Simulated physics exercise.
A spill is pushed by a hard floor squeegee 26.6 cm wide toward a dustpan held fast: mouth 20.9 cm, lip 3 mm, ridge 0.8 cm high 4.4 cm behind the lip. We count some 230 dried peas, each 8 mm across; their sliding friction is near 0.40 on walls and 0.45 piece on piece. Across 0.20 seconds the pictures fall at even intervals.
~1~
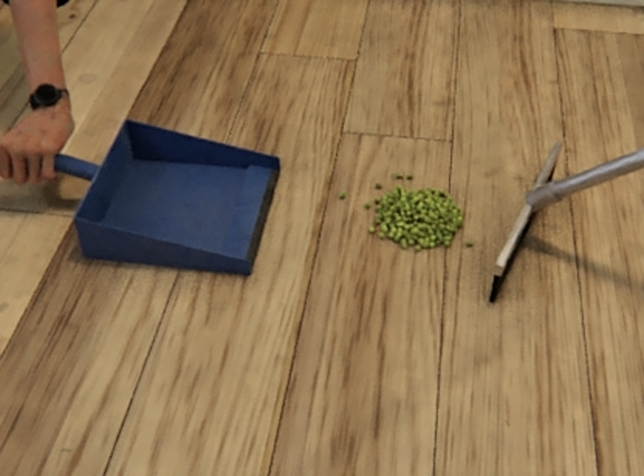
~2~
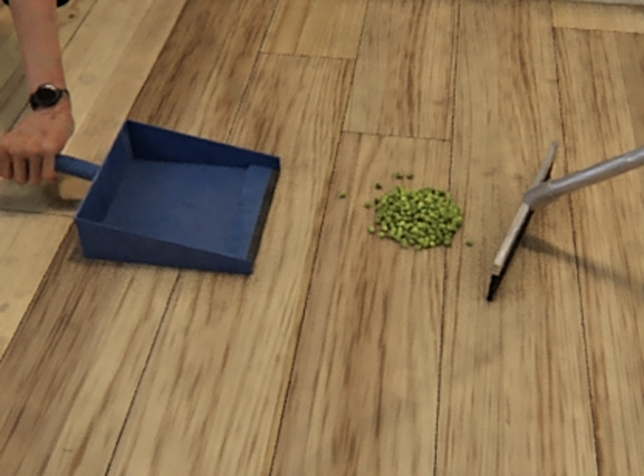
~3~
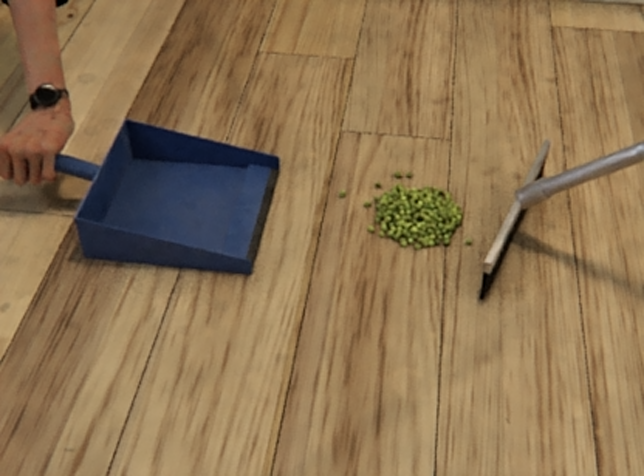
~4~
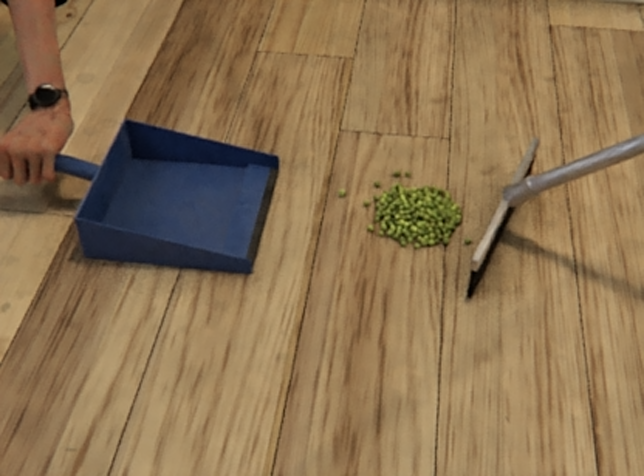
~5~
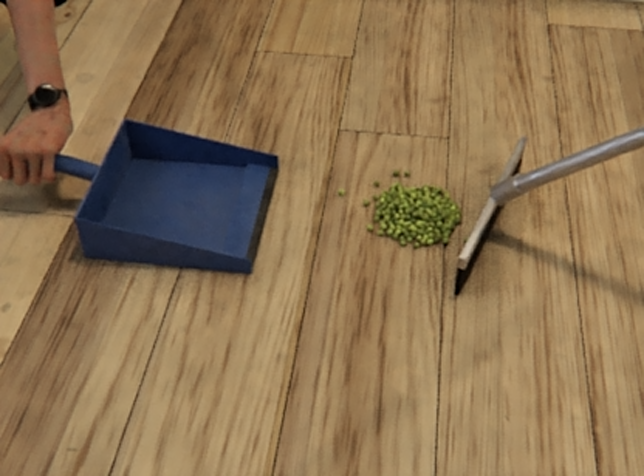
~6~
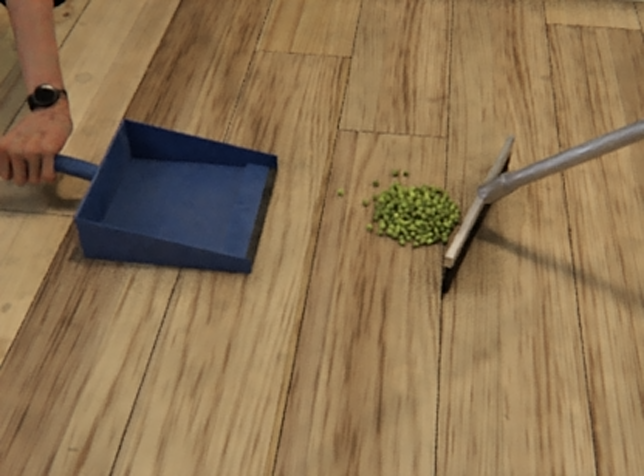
A squeegee on a metal pole slid slowly left across the wooden floor until it reached the edge of a small pile of green peas, while a hand kept a blue dustpan still.
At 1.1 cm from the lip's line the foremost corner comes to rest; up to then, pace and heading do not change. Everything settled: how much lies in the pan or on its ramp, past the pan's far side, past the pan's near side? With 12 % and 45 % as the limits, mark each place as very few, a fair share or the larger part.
My call: In the pan or on its ramp: Very few; past the pan's far side: A fair share; past the pan's near side: Very few.
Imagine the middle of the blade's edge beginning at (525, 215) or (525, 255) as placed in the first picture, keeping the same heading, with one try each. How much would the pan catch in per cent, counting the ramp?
Close to 10 in a hundred, then close to 0 in a hundred.
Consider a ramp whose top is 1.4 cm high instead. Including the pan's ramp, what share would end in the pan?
Close to 0 per cent then.
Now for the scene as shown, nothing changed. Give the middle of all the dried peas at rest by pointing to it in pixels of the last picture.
(291, 188) or so.
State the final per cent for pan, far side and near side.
The pan holds 0 per cent at the end, the far side 30 per cent and the near side 0 per cent.
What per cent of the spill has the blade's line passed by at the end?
Around 5 per cent.
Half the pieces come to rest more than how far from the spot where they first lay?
18 cm or thereabouts.
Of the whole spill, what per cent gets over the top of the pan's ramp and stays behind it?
Estimate: Close to 0 per cent of the total.
Then, 0.30 s after the last picture, middle of the blade 18 cm from the lip; 0 % over the lip, far side 10 %, near side 0 %.
Then, 0.51 s after the last picture, middle of the blade 10 cm from the lip; 0 % over the lip, far side 20 %, near side 0 %.
Then, 0.83 s after the last picture, middle of the blade 5 cm from the lip; 0 % over the lip, far side 30 %, near side 0 %.
In the end, pan 0 %, far side 30 %, near side 0 %, in front of the lip or behind the blade 70 %.
